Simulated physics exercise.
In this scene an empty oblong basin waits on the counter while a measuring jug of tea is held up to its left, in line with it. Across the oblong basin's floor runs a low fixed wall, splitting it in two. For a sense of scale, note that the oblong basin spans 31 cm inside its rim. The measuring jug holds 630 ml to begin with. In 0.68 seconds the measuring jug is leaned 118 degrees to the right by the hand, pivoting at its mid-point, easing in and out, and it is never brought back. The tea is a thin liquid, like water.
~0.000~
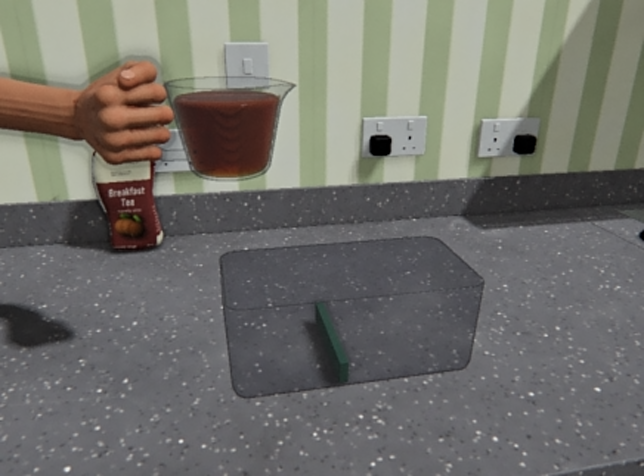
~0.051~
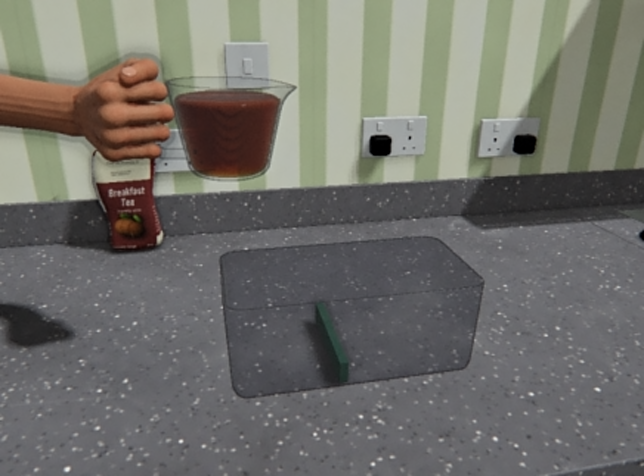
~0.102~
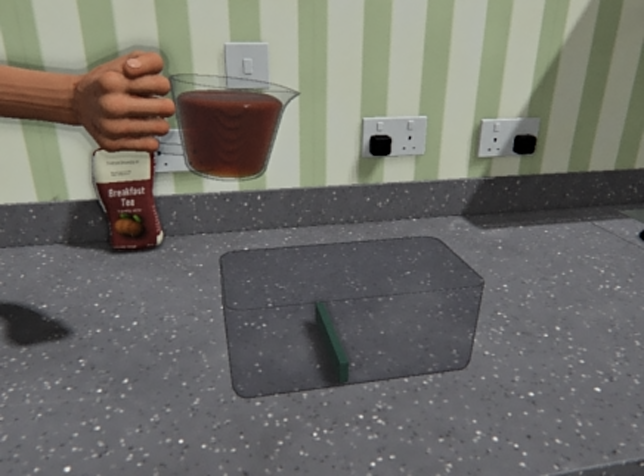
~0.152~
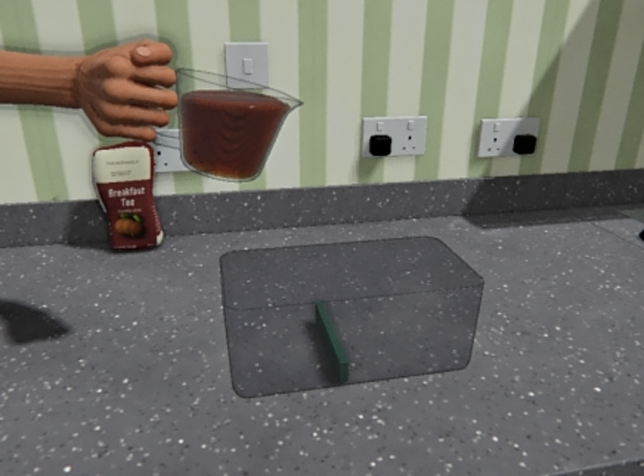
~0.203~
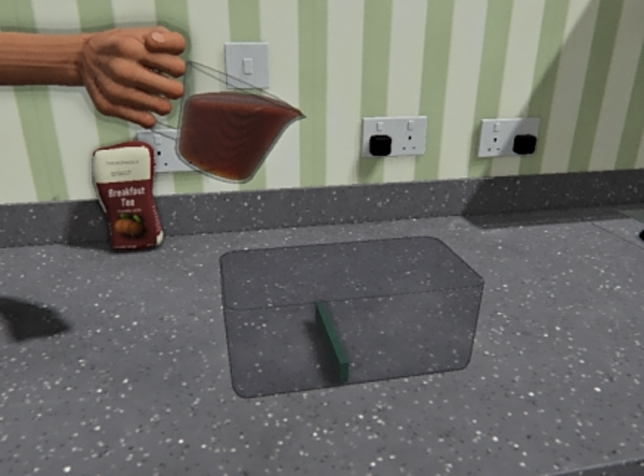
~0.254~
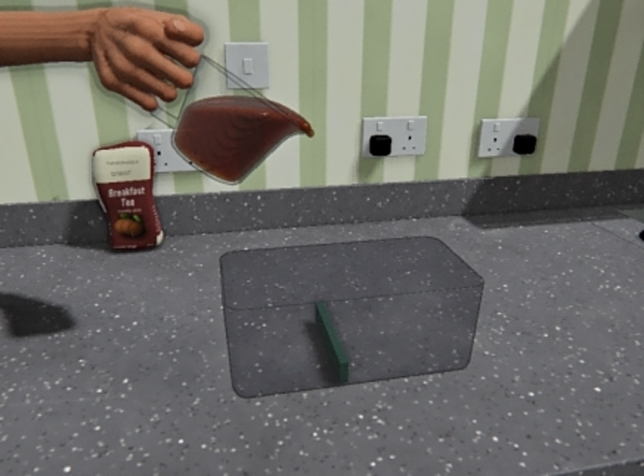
We see a hand holding a glass measuring jug of reddish-brown tea above a counter, to the left of an empty clear oblong basin with a dark green divider, steadily tilting it rightward until the tea reaches the spout.
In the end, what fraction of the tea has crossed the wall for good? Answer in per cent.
In the end about 60 per cent has crossed for good.
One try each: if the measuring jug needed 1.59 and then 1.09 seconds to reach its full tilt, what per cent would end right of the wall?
First 75, then 75 per cent.
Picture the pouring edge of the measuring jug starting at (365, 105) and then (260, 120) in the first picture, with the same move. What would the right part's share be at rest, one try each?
I'd expect close to 85 per cent and then close to 30 per cent.
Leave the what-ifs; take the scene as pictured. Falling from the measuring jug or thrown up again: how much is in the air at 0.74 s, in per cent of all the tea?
Estimate: Around 6 per cent.
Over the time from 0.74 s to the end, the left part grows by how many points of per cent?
2 %.
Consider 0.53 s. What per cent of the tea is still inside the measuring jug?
At that time about 26 in a hundred parts are still held.
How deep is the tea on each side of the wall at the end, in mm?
12 mm left, 14 mm right.
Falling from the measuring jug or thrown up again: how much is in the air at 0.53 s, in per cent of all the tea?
Estimate: About 40 % of all of it.
By 0.53 s the tilt is 105° and 25 per cent is still to pour, 1 is left of the wall and 34 right of it.
By 0.74 s the tilt is 118° and 1 per cent is still to pour, 36 is left of the wall and 58 right of it.
By 0.95 s the tilt is 118° and 0 per cent is still to pour, 38 is left of the wall and 58 right of it.
By 1.18 s the tilt is 118° and 0 per cent is still to pour, 38 is left of the wall and 60 right of it.
At rest 38 per cent lies left of the wall, 60 right of it and 3 outside.
